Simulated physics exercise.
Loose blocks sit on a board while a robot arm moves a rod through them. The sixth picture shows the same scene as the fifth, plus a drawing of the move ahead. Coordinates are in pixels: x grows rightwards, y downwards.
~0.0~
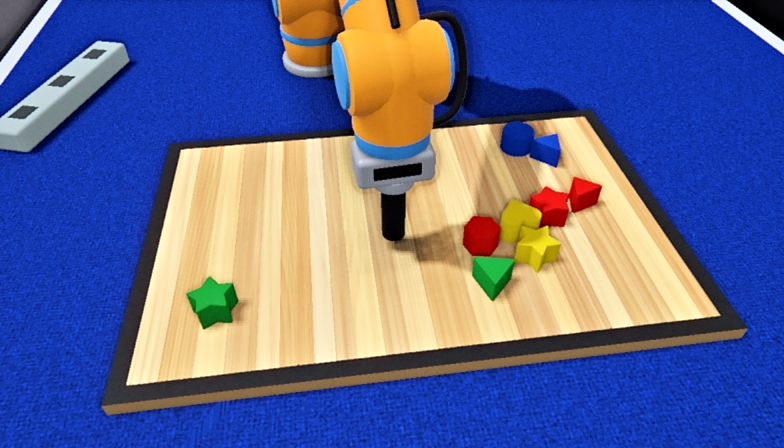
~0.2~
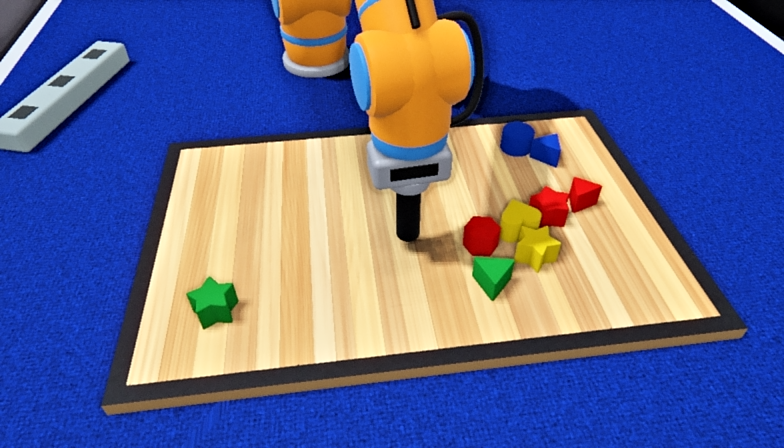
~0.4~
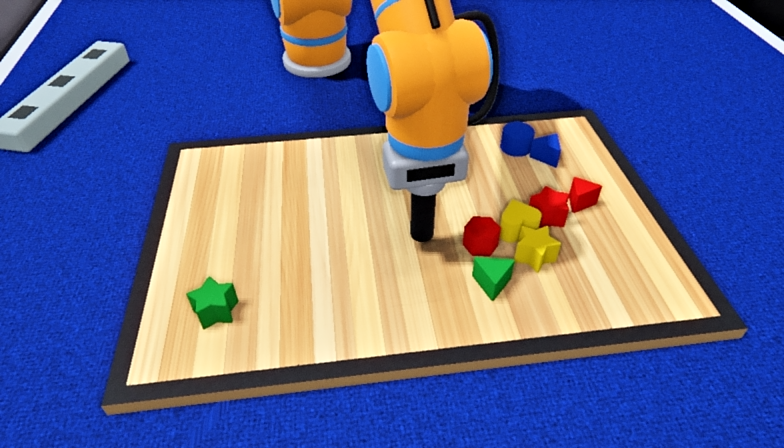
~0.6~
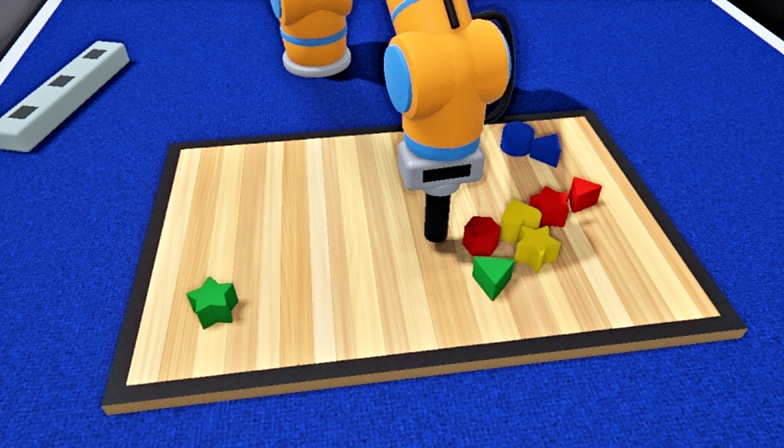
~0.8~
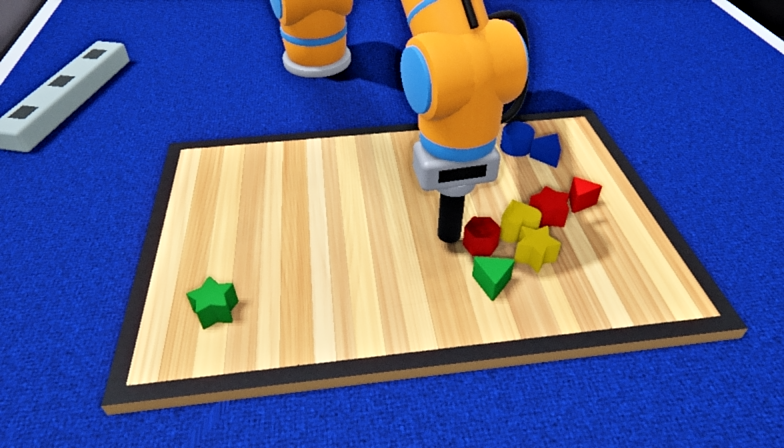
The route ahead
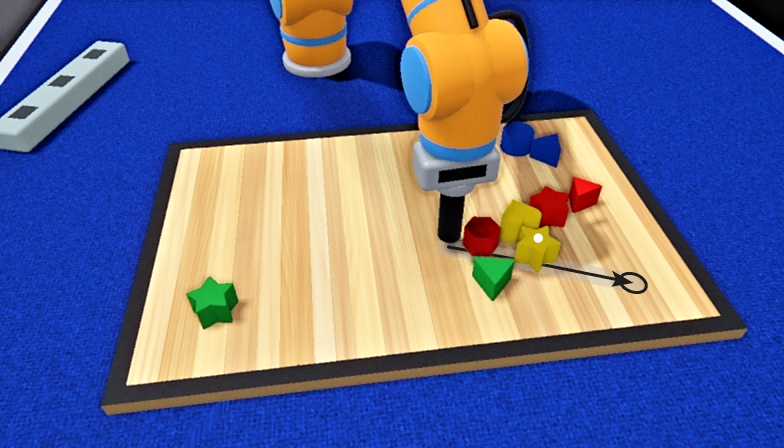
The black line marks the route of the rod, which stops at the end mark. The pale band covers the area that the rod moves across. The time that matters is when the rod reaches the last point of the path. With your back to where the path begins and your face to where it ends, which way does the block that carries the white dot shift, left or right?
It shifts to the left.
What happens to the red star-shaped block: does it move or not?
It is shifted.
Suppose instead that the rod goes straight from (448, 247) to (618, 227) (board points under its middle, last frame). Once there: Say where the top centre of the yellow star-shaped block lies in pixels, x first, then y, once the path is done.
Near (579, 262).
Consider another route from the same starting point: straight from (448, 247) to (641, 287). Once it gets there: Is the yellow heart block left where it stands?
My answer is no.
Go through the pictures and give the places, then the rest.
In the first frame, rod's lower end at (394, 234); red hexagonal block at (483, 226); yellow heart block at (520, 213); yellow star-shaped block at (538, 238); red star-shaped block at (552, 198).
In the second frame, rod at (408, 234); blocks still.
In the third frame, rod at (422, 234); blocks still.
In the fourth frame, rod at (436, 235); blocks still.
In the fifth frame, rod at (449, 235); red hexagonal block at (483, 226); yellow heart block at (520, 213); yellow star-shaped block at (538, 238); red star-shaped block at (552, 198).
Drawn move, in a line from (448, 247) to (633, 283); the dot is on the yellow star-shaped block.
The first path, step by step. One third of the way, rod at (510, 246); red hexagonal block at (533, 228), turned 20° anticlockwise; yellow heart block at (553, 209), turned 15° anticlockwise; yellow star-shaped block at (563, 242), turned 15° clockwise; red star-shaped block at (565, 192), turned 40° anticlockwise.
Two thirds of the way, rod at (574, 259); red hexagonal block at (556, 228), turned 50° anticlockwise; yellow heart block at (563, 205), turned 25° anticlockwise; yellow star-shaped block at (600, 245), turned 35° clockwise; red star-shaped block at (570, 186), turned 50° anticlockwise.
At the end, rod at (638, 271); red hexagonal block at (556, 228), turned 50° anticlockwise; yellow heart block at (563, 205), turned 25° anticlockwise; yellow star-shaped block at (633, 244), turned 30° anticlockwise; red star-shaped block at (570, 186), turned 50° anticlockwise.
